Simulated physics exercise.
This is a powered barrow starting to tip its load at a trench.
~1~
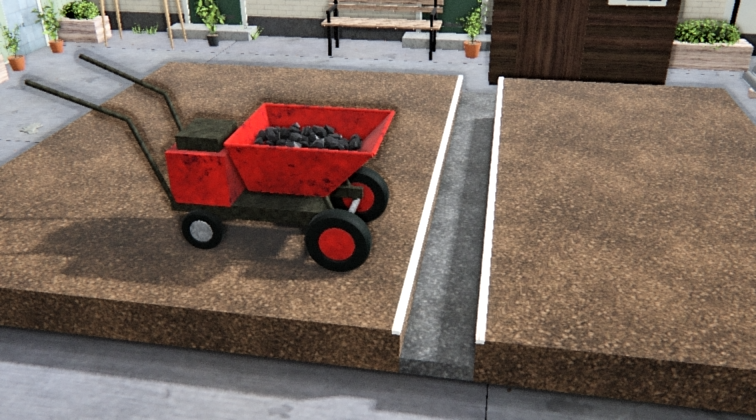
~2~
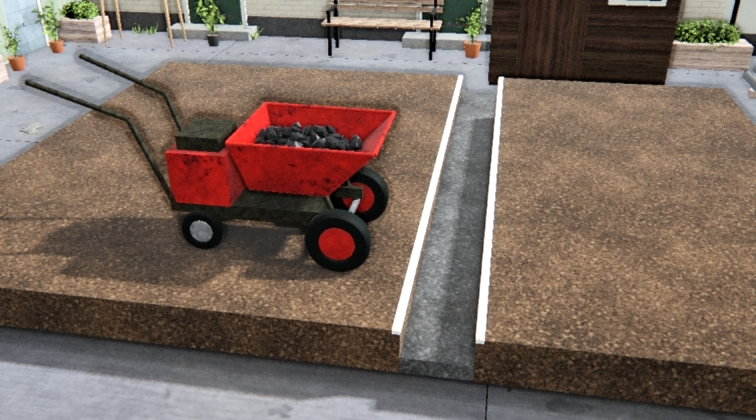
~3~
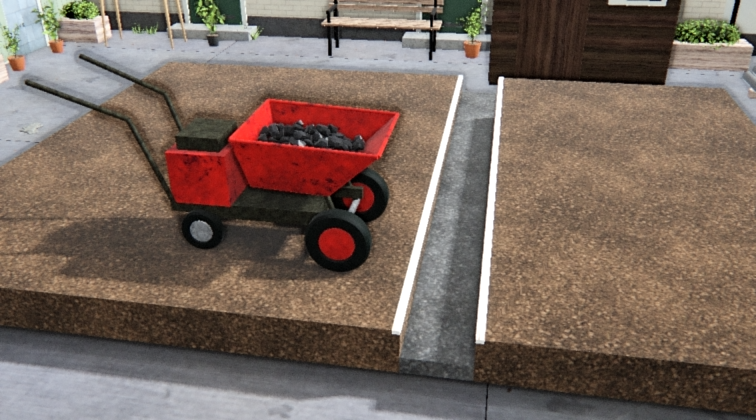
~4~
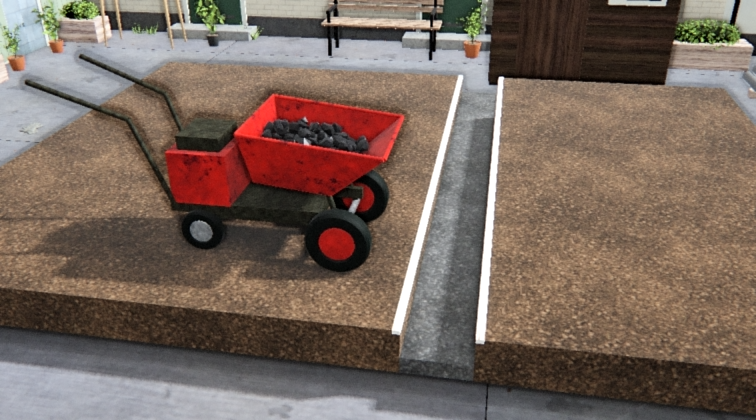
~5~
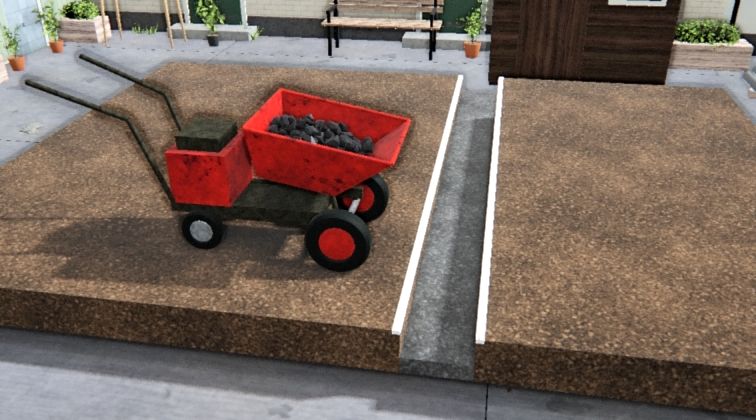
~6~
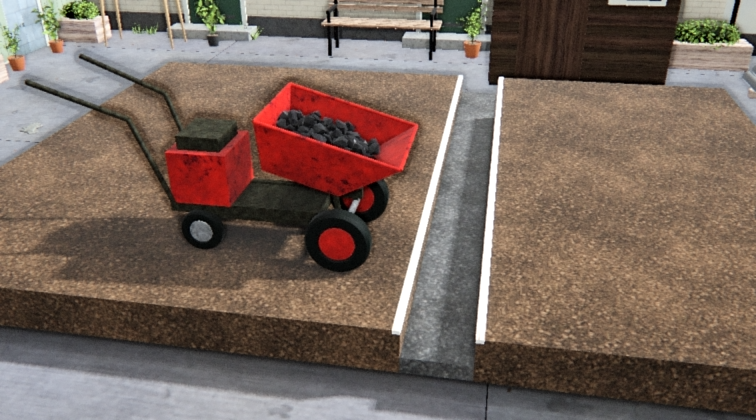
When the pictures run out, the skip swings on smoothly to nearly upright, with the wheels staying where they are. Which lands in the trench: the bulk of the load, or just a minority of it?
The bulk.
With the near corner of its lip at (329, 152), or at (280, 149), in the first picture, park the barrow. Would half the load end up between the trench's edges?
From the first position beyond one half lands between the edges, from the second short of one half.
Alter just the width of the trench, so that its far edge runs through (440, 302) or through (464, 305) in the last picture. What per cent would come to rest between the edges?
Well, it'd be something like 0 per cent the first time and 50 per cent the second.
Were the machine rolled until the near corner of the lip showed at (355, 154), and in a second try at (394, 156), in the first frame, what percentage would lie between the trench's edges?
The first stopping place yields 100 % and the other yields 50 %.
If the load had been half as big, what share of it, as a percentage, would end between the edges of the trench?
Near 100 per cent, give or take.
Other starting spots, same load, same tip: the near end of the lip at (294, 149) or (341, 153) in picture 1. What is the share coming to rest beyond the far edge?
In order, close to 0 and 0 in a hundred.
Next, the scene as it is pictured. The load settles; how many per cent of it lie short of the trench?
Result: Some 0 % of the load.
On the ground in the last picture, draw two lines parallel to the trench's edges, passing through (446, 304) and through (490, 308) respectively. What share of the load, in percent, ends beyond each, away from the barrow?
Result, first then second: 60 %, 10 %.
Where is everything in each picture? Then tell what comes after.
The first picture shows lip of the skip at (373, 155), level; top of the load at (296, 139), lumps of coal; first edge of the trench at (404, 299); far edge at (483, 307), the trench over half as wide as the skip, and about half as deep as wide.
The second picture shows lip of the skip at (374, 155), level; top of the load at (297, 138).
The third picture shows lip of the skip at (378, 157), tipped barely; top of the load at (286, 143).
The fourth picture shows lip of the skip at (384, 160), tipped a little; top of the load at (290, 140).
The fifth picture shows lip of the skip at (391, 165), tipped a little; top of the load at (296, 137).
The sixth picture shows lip of the skip at (400, 170), tipped clearly; top of the load at (304, 133); first edge of the trench at (404, 299); far edge at (483, 307).
Soon after the last picture, skip tipped steeply; all in the skip.
A little later, skip tipped right over; most in the skip; about a quarter in or heaped over the trench; a stray few beyond it; a stray few falling.
Later still, skip tipped right over; a small part in the skip; most in or heaped over the trench; a small part beyond it.
By the end, skip tipped right over; a stray few in the skip; most in or heaped over the trench; a small part beyond it.
